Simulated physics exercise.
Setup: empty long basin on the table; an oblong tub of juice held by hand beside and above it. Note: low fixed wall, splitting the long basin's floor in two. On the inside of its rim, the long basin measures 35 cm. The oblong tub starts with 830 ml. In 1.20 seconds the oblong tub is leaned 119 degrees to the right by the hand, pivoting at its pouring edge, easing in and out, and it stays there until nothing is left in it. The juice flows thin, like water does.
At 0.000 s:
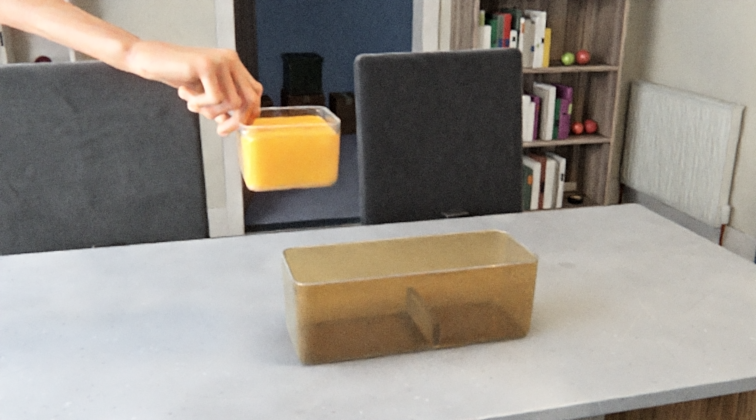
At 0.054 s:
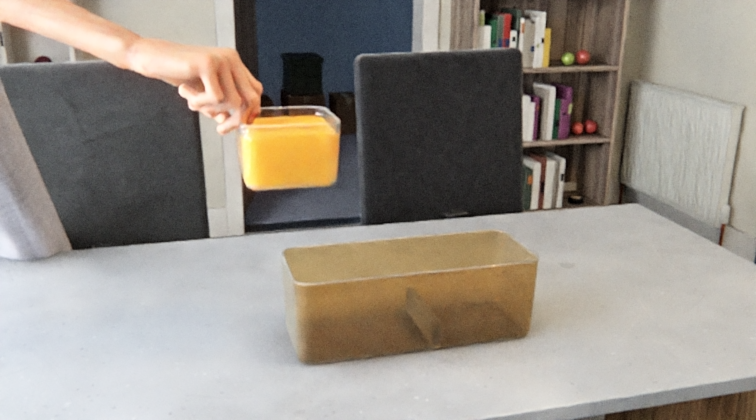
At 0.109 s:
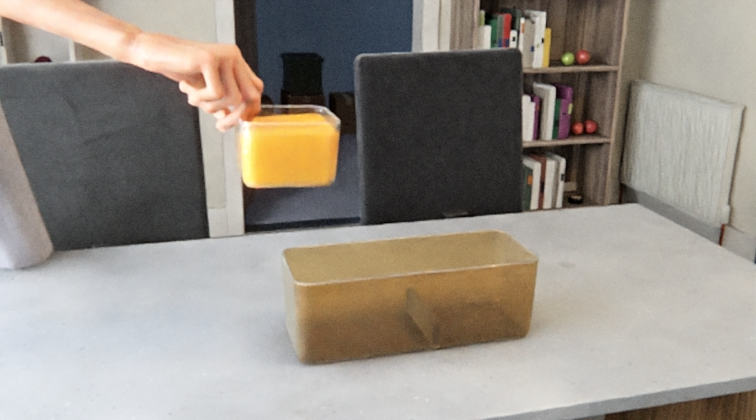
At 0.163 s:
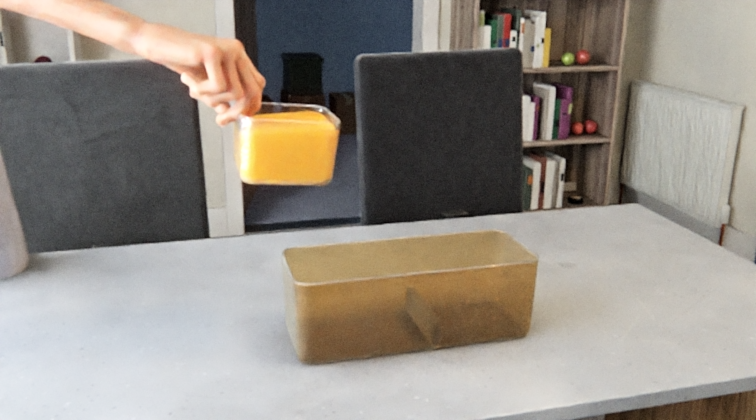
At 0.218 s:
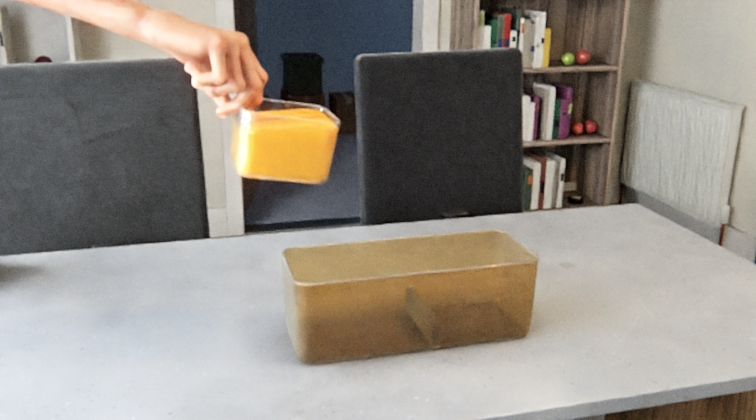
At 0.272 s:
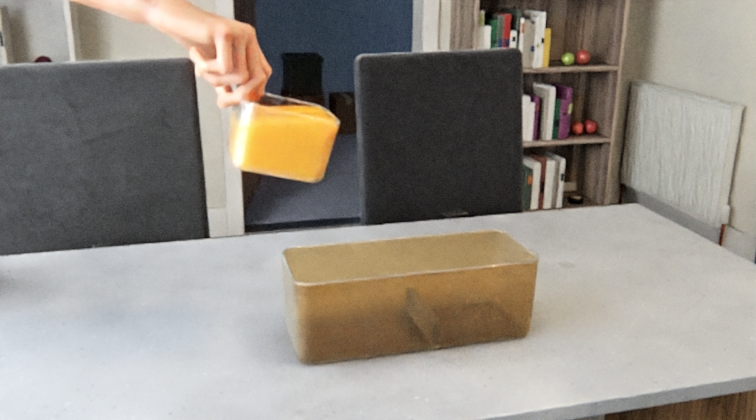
On a grey table in a room with dark chairs and a bookshelf, an empty, see-through brownish basin with a low divider sits still. A hand holds a clear tub of orange juice above its left side, nearly level at first, then gradually tilts it slightly to the right.
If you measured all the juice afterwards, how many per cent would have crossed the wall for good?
Around 54 per cent would have crossed.
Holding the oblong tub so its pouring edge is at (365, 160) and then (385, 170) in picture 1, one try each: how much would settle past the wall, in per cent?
In order, 75 and 80 per cent.
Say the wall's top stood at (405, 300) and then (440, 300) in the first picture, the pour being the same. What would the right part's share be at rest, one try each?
Some 80 in a hundred, then some 20 in a hundred.
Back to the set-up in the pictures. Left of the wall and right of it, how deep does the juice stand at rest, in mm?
Left about 14 mm, right about 26 mm.
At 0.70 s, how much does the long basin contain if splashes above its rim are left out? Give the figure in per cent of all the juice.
Close to 8 in a hundred.
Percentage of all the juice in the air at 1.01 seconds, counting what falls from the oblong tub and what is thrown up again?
Something like 20 per cent is in the air then.
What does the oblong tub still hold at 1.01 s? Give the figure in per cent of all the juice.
Some 5 per cent.
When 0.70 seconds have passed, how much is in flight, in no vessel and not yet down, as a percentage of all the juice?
Some 40 % is the figure.
By 0.70 s the tilt is 75° and 52 per cent is still to pour, 8 is left of the wall and 0 right of it.
By 1.01 s the tilt is 112° and 5 per cent is still to pour, 19 is left of the wall and 53 right of it.
By 1.34 s the tilt is 119° and 0 per cent is still to pour, 38 is left of the wall and 56 right of it.
By 1.70 s the tilt is 119° and 0 per cent is still to pour, 40 is left of the wall and 54 right of it.
At rest 40 per cent lies left of the wall, 54 right of it and 6 outside.
